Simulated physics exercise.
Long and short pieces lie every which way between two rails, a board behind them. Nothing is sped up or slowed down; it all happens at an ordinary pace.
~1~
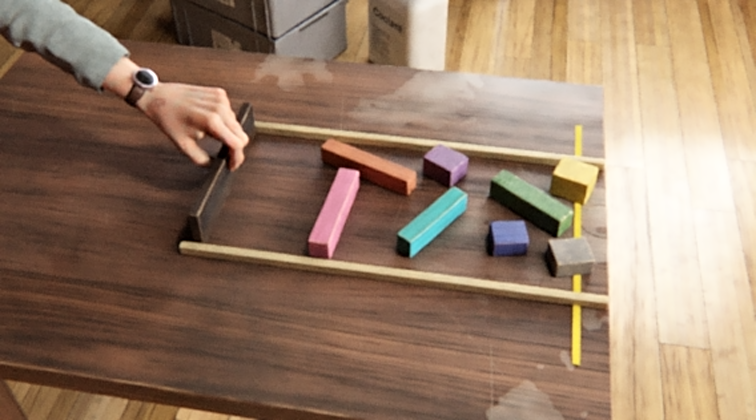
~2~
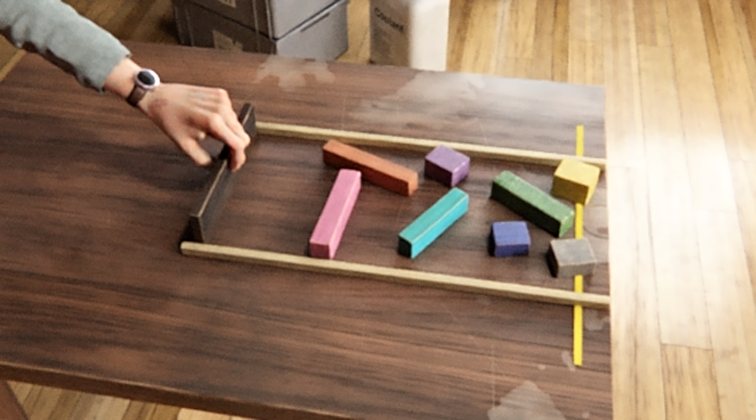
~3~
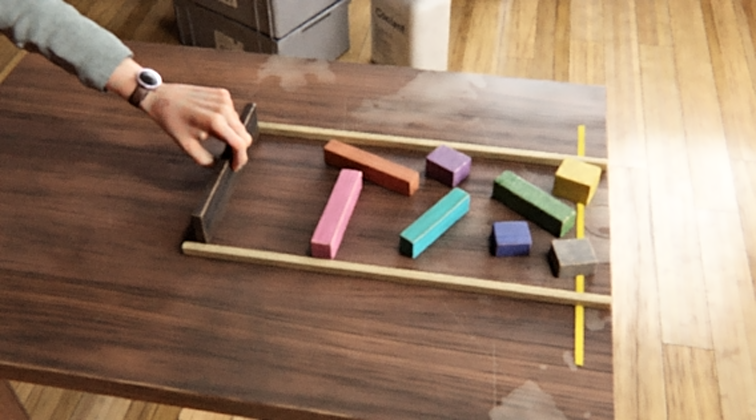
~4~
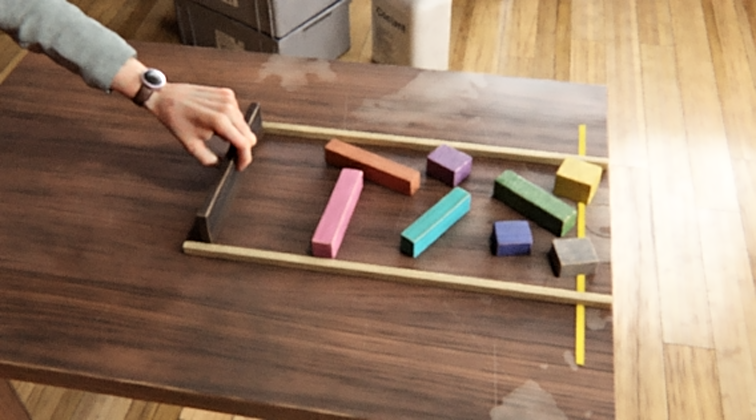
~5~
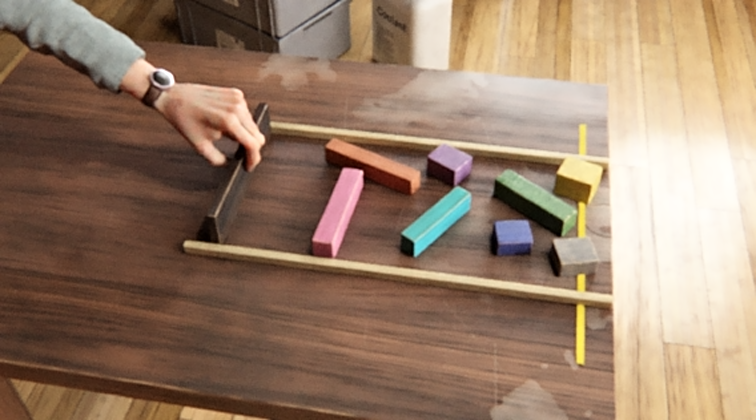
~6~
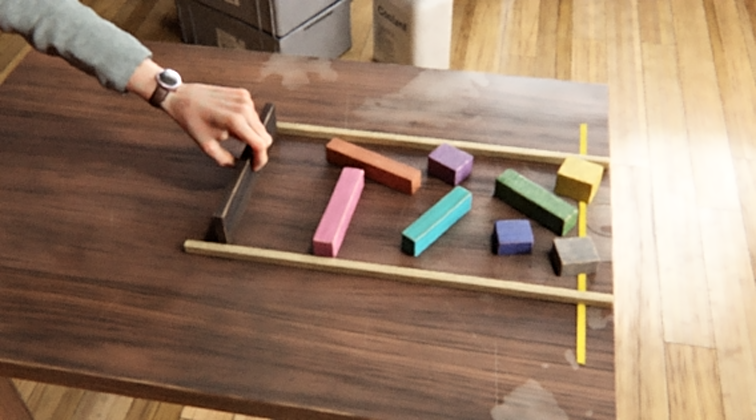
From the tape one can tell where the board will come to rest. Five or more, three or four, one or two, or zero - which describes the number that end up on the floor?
Turns out five or more get pushed past the edge and drop.
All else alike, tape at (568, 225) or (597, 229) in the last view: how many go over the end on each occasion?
Floor count: 5; 7.
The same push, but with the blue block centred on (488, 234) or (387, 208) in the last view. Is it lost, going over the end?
In that order: Slips off, then slips off.
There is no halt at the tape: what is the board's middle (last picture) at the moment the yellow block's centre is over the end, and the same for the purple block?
The yellow block puts it at (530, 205), the purple block at (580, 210).
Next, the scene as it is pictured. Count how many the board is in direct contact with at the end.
Number: 1.
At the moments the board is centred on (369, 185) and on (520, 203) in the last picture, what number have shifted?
Counts: 3 and 8.
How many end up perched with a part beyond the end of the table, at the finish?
0.
Soon after, none off yet; yellow block at rest near (578, 180); grey block at rest near (575, 256); green bar at rest near (535, 202).
Then, none off yet; yellow block at rest near (578, 180); grey block at rest near (580, 257); green bar moved a little near (549, 200).
At rest, the number that fall off is five or more; fallen, orange bar, turquoise stick, purple block, blue block, green bar, grey block and yellow block.
